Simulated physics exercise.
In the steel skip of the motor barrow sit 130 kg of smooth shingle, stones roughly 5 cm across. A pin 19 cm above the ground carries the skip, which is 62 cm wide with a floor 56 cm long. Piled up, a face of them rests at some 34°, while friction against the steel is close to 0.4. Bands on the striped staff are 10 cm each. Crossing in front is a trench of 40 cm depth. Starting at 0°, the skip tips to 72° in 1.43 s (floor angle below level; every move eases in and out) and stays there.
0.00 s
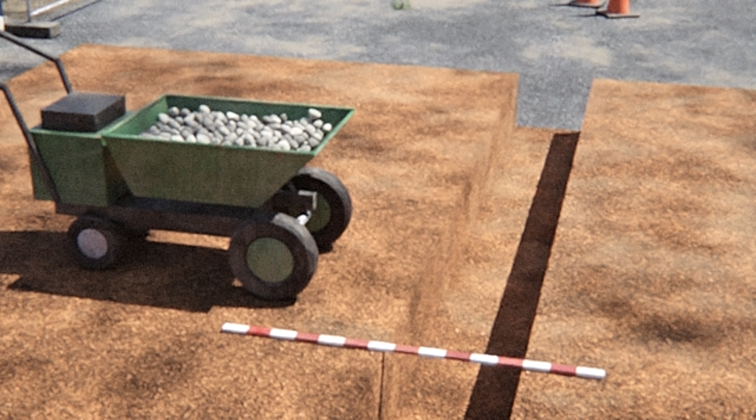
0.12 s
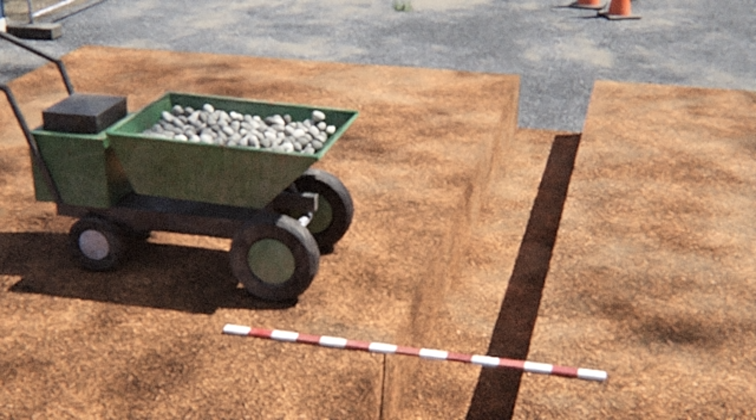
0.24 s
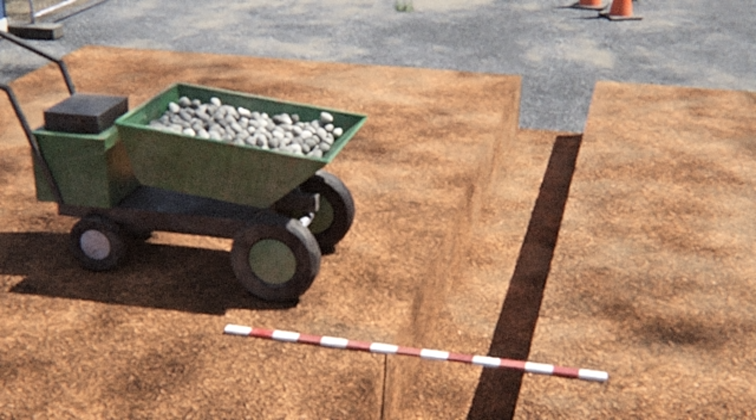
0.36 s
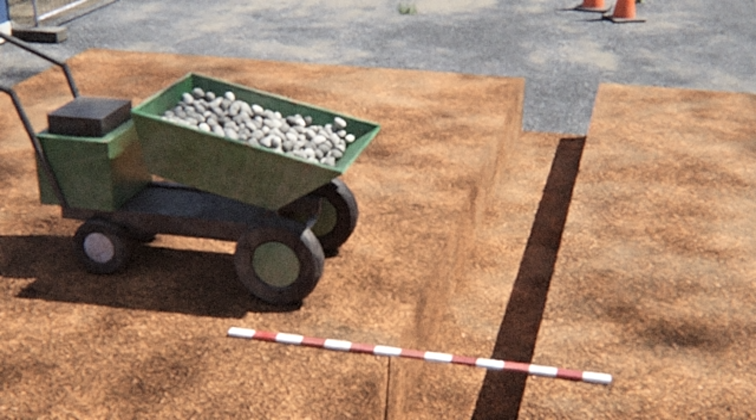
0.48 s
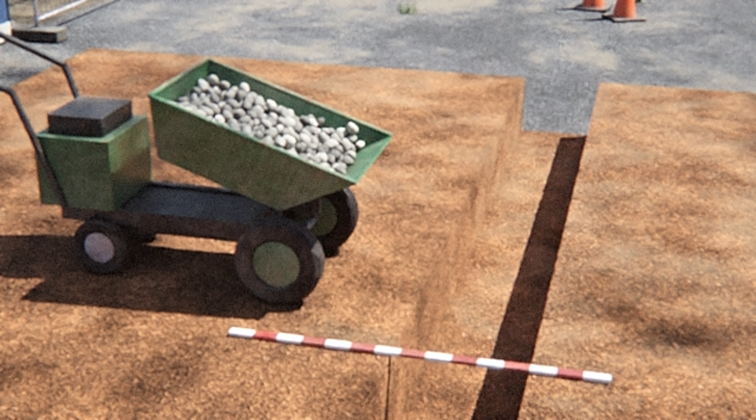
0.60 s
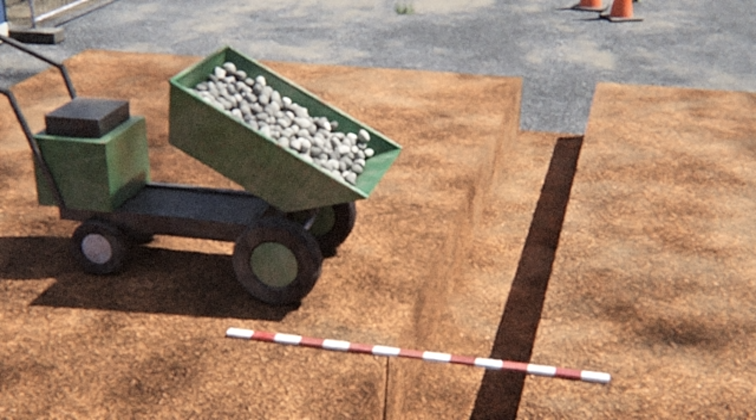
Green motor barrow raising its skip of smooth grey stones, tilting it steadily down to the right beside a narrow trench.
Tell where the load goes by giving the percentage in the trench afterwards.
About 100 per cent of the load is in the trench.
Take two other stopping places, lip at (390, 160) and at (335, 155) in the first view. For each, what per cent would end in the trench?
About 75 per cent from the first spot, about 100 from the second.
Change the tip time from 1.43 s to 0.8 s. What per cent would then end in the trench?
It would come to roughly 100 per cent.
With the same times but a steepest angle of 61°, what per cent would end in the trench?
Then close to 100 per cent.
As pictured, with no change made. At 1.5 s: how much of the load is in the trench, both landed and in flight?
Roughly 70 percent of the load.
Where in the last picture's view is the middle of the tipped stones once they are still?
Their middle ends up near (492, 365).
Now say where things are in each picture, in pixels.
In the first frame, lip at (314, 155), floor tilted 0°, highest stones at (254, 123).
In the second frame, the skip is at 1°, its lip at (319, 158); the top of the load is at (235, 122); the stones move at 0.2 m/s on average.
In the third frame, lip at (328, 162), floor tilted 5°, highest stones at (196, 108); the stones move at 0.4 m/s on average.
In the fourth frame, the skip is at 11°, its lip at (343, 173); the top of the load is at (203, 100); the stones move at 0.5 m/s on average.
In the fifth frame, lip at (356, 183), floor tilted 19°, highest stones at (208, 88); the stones move at 0.6 m/s on average.
In the sixth frame, lip at (367, 198), floor tilted 27°, highest stones at (224, 77); the stones move at 0.7 m/s on average.
After 1.1 s the floor is at 61°; 99 % in the skip, 1 % in the trench; the foremost stones are at (426, 240).
After 1.5 s the floor is at 72°; 29 % in the skip, 71 % in the trench; the foremost stones are at (534, 380).
After 1.9 s the floor is at 72°; 4 % in the skip, 96 % in the trench; the foremost stones are at (539, 357).
After 3.8 s the floor is at 72°; 0 % in the skip, 100 % in the trench; the foremost stones are at (539, 356).
